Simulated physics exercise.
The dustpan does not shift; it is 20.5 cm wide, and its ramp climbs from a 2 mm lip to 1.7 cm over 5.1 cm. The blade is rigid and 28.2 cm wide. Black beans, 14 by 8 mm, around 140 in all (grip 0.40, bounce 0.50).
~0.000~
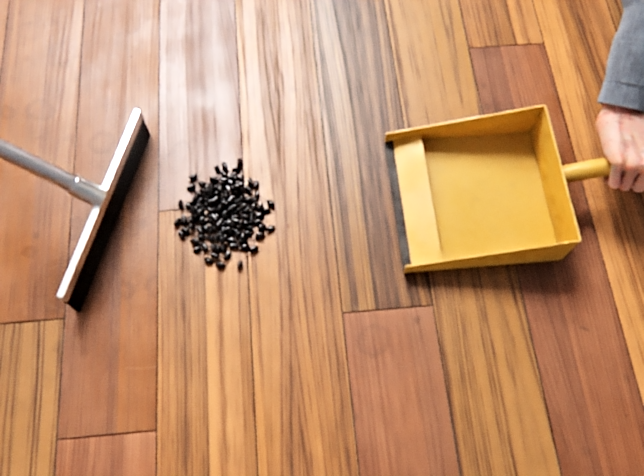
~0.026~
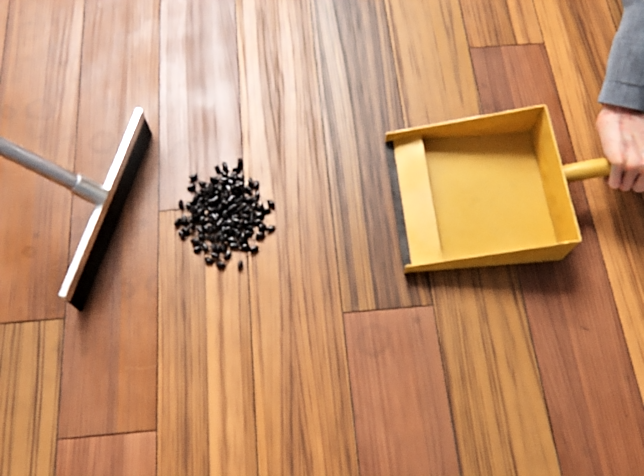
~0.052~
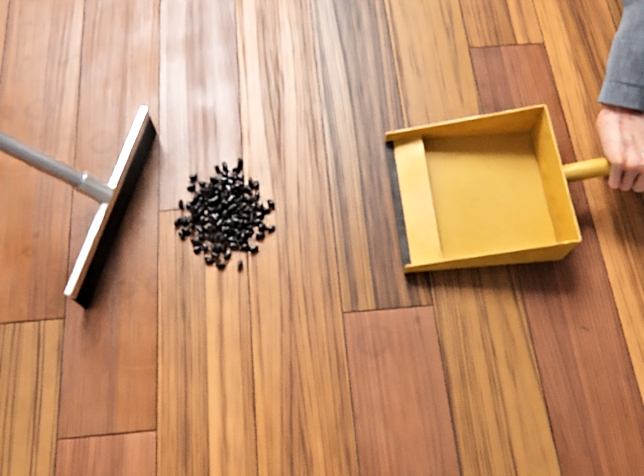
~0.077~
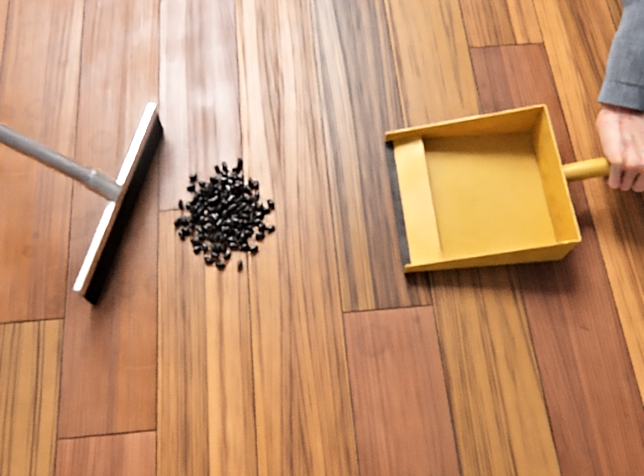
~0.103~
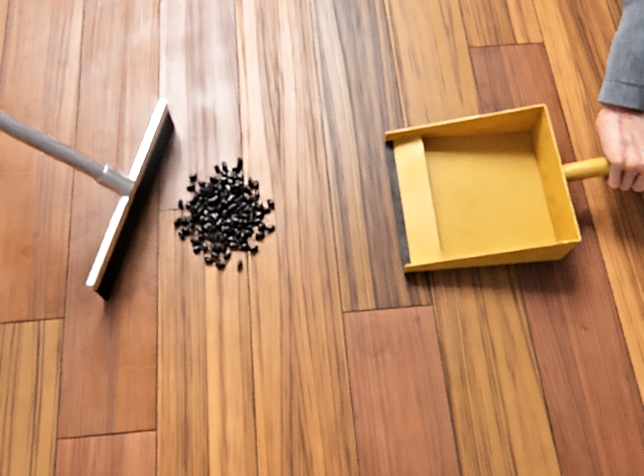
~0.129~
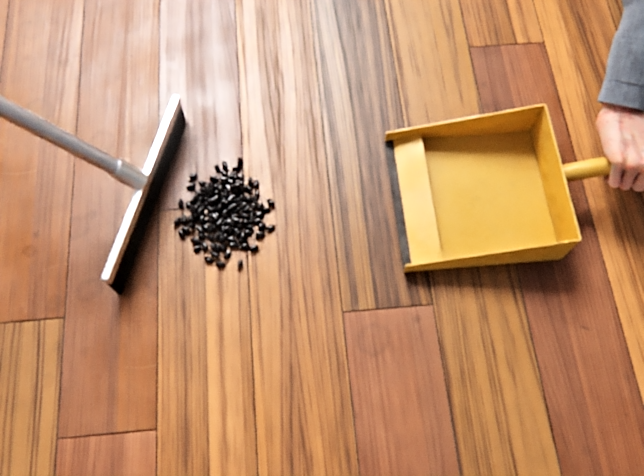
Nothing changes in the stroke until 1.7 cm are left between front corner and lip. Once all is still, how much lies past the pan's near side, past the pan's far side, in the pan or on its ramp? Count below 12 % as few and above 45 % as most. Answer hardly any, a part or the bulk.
Past the pan's near side: Hardly any; past the pan's far side: Hardly any; in the pan or on its ramp: Hardly any.
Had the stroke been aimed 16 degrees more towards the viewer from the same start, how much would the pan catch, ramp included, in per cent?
It would be near 10 per cent.
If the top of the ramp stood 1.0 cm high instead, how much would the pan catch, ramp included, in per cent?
In that case some 0 per cent.
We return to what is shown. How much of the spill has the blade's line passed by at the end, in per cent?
Roughly 15 per cent.
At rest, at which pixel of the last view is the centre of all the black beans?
Near (358, 213).
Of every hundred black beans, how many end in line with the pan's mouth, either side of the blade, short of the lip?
Some 85 per cent.
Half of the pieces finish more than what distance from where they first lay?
Some 20 cm.
After 0.34 s, middle of the blade 20 cm from the lip; 0 % over the lip, far side 5 %, near side 0 %.
Then, at 0.47 s, middle of the blade 11 cm from the lip; 0 % over the lip, far side 5 %, near side 0 %.
After 0.74 s, middle of the blade 6 cm from the lip; 0 % over the lip, far side 10 %, near side 10 %.
In the end, at 2.6 s, near side 10 %, far side 10 %, pan 0 %, in front of the lip or behind the blade 85 %.
